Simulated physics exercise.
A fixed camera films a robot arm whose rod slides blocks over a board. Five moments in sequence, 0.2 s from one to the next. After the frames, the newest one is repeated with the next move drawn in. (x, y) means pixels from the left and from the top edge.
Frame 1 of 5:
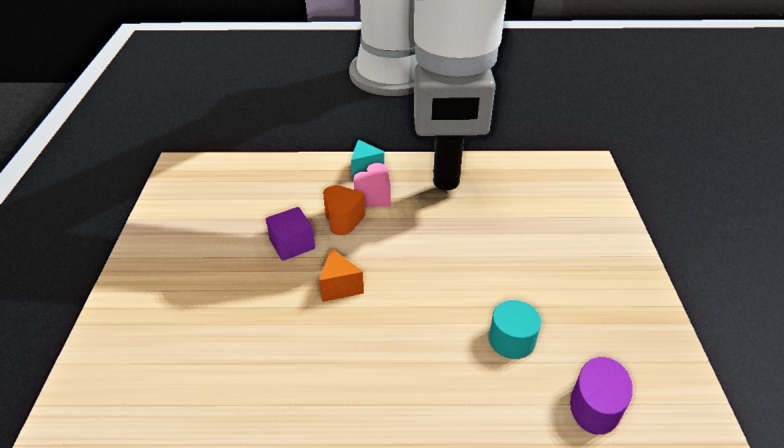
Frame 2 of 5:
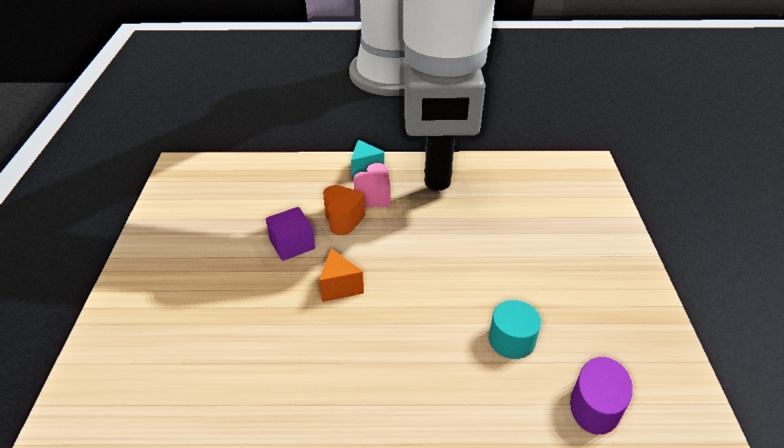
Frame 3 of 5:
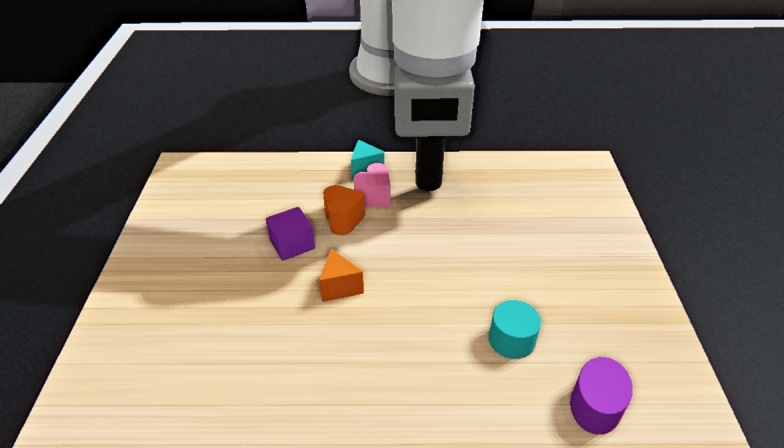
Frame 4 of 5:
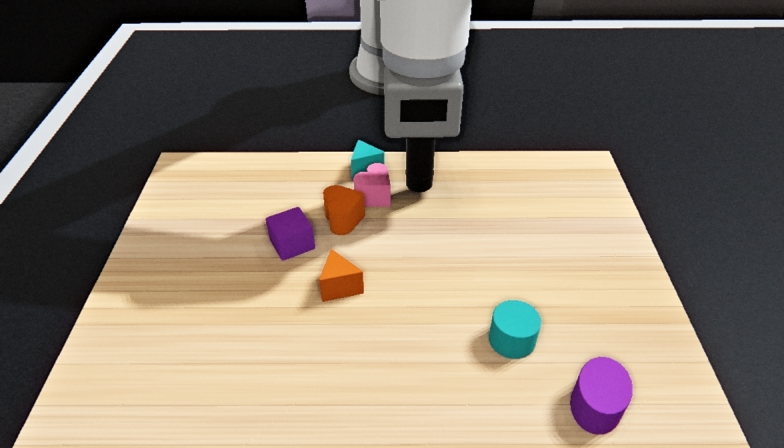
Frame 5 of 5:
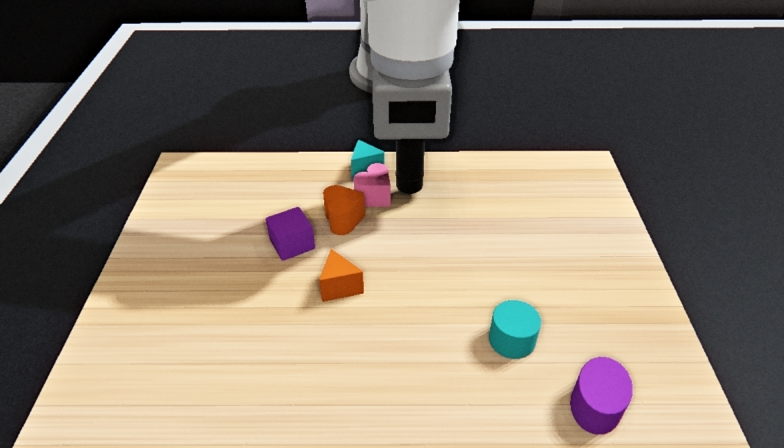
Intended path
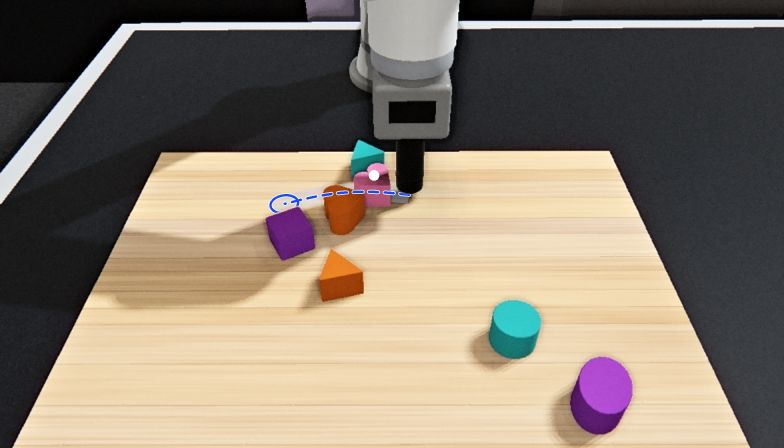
On a wooden tabletop scattered with coloured blocks, a robot arm's black rod slides steadily left toward a pink heart-shaped block.
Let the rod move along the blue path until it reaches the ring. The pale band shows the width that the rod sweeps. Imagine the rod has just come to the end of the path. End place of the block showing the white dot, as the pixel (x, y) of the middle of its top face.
Its top centre lands on (251, 190).
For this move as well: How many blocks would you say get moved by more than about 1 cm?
The count is one.
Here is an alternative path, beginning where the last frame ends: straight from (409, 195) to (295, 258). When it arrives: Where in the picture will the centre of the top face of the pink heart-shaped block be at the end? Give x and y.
Its top face will be centred at roughly (352, 178).
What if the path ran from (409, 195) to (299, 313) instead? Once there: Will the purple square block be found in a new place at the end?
No.
Path on the board, from (409, 195) by way of (368, 192) and (326, 195) to (284, 204); the dot is on the pink heart-shaped block.
On the path given first. One third of the way, rod at (366, 183); orange heart-shaped block at (338, 200), turned 20° anticlockwise; pink heart-shaped block at (338, 177), turned 20° anticlockwise.
Two thirds of the way, rod at (325, 186); orange heart-shaped block at (337, 200), turned 20° anticlockwise; pink heart-shaped block at (295, 182), turned 35° anticlockwise.
At the end, rod at (283, 196); orange heart-shaped block at (337, 200), turned 20° anticlockwise; turquoise triangular block in place; pink heart-shaped block at (251, 190), turned 30° anticlockwise.
